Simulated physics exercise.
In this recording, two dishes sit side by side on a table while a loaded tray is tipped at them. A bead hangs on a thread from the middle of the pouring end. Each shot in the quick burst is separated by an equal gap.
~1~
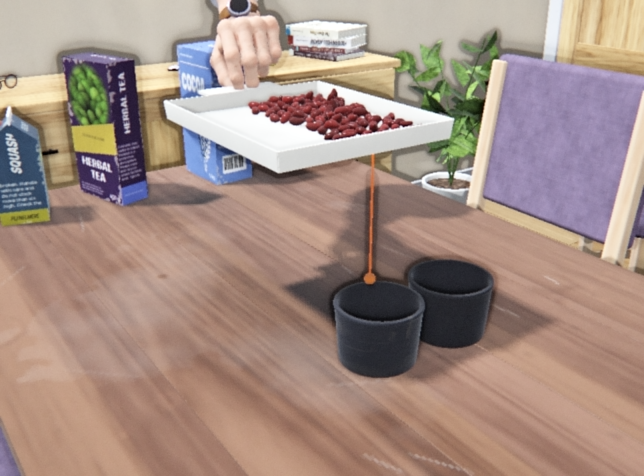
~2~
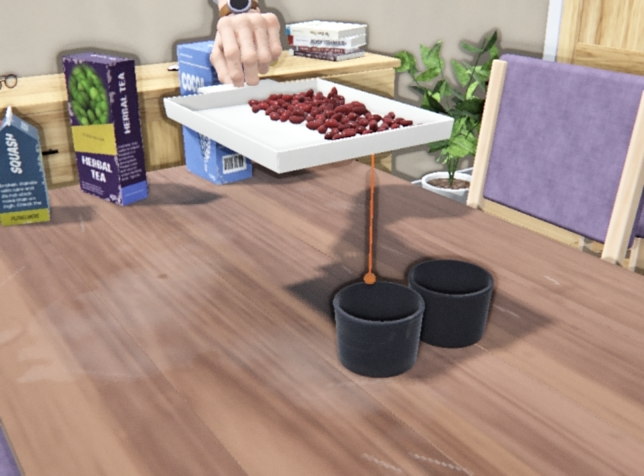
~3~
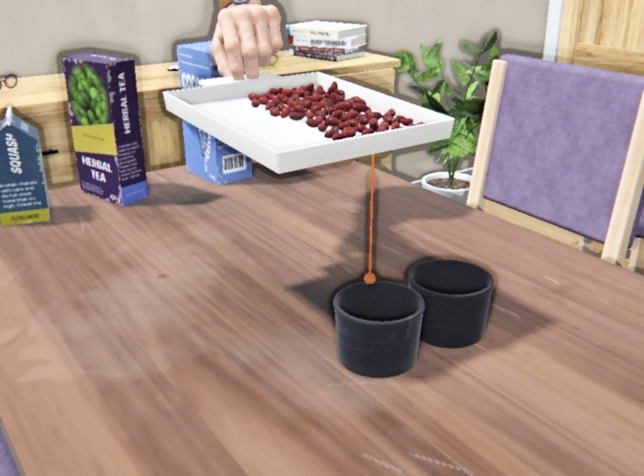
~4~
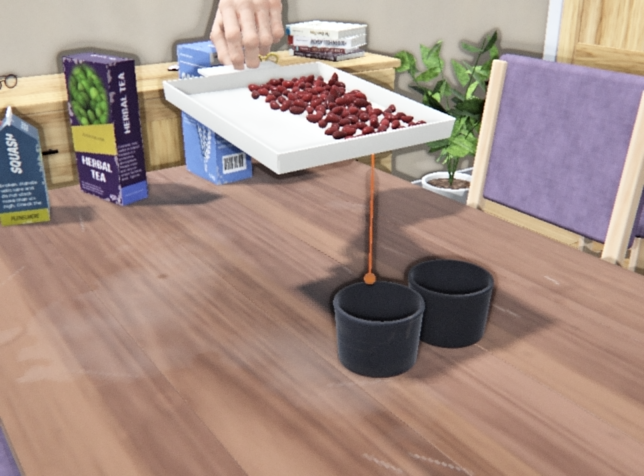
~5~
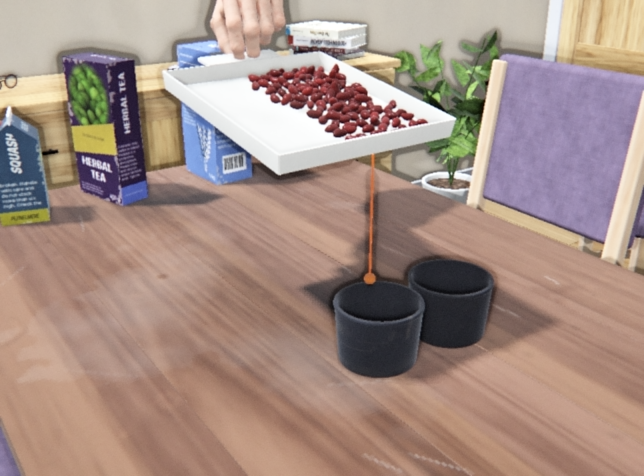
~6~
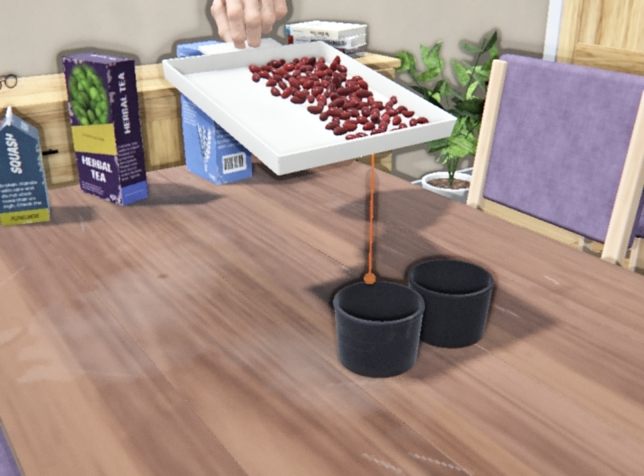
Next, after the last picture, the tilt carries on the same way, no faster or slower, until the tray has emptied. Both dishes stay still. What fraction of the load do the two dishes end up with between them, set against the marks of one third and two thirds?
Between them they get less than one third of it.
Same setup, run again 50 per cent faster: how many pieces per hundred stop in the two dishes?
I'd say 10 percent or thereabouts.
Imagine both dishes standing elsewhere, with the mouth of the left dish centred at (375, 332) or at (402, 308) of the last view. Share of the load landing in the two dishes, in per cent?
70, then 40 %.
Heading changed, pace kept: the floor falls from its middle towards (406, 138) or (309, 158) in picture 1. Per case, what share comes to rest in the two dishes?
The first try would leave around 80 per cent there, the second around 0 per cent.
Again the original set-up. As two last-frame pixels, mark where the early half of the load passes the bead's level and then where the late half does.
It goes through near (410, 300) first, then near (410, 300).
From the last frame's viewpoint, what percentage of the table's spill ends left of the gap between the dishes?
Close to 40 per cent.
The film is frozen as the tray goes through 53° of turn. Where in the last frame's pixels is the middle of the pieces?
Somewhere around pixel (368, 100) in the last picture.
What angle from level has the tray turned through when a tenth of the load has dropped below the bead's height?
Roughly 110 degrees.
Just after the last frame, tray tipped steeply; every one on the tray.
A moment on, tray tipped right over; almost all on the tray; just a few outside both.
Further on, tray tipped past a quarter turn; about a tenth in the left dish; just a few in the right dish; the larger part outside both.
When it is over, tray tipped past a quarter turn; about a tenth in the left dish; just a few in the right dish; the larger part outside both.
